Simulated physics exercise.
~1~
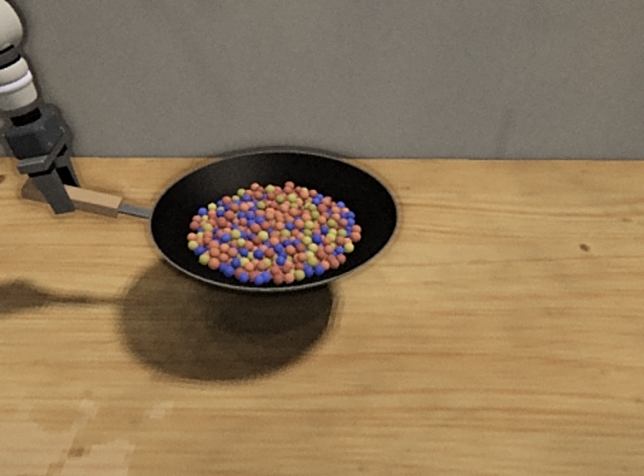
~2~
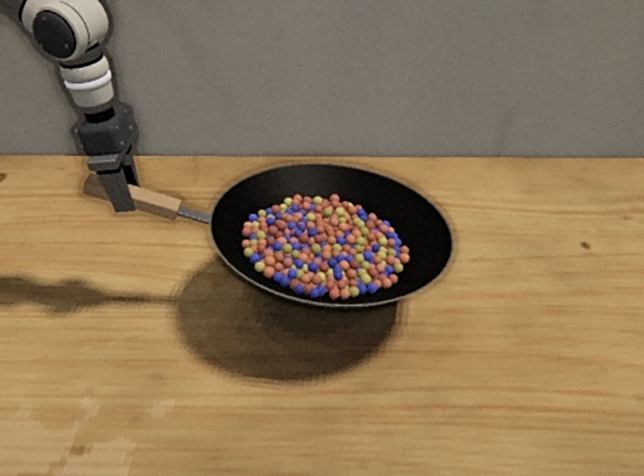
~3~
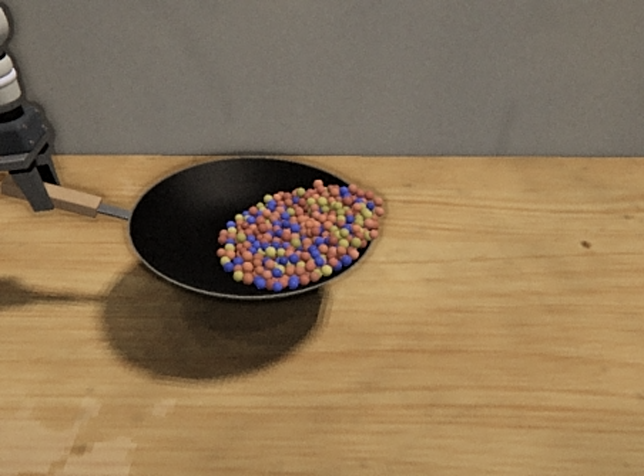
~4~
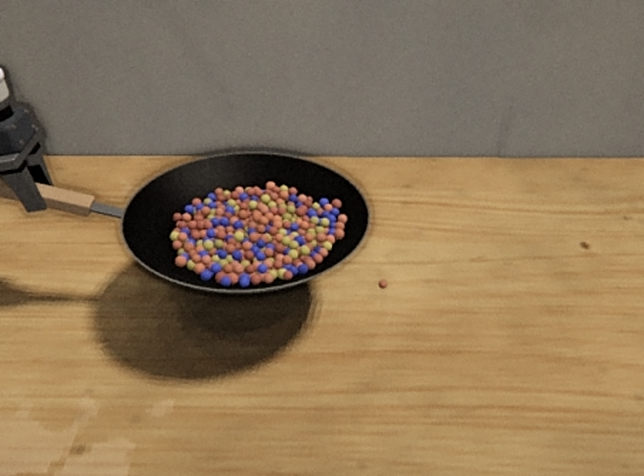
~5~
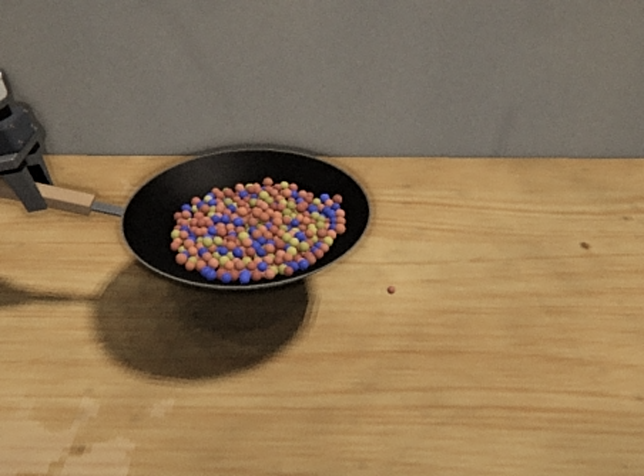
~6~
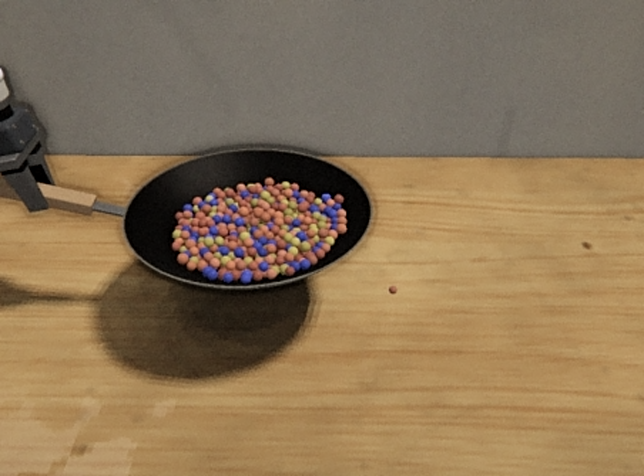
On a light wooden table against a plain grey wall, seen from slightly above, a robot arm at the left grips the wooden handle of a black wok. The wok, held just above the table with its shadow below, contains a heap of small red, blue and yellow balls. The arm moves the wok to the right, then draws it back left, and the balls slide up against its right side. They settle back across the middle as one reddish ball lands on the table. It rolls slightly right and rests there, while the wok stays still, holding the rest.
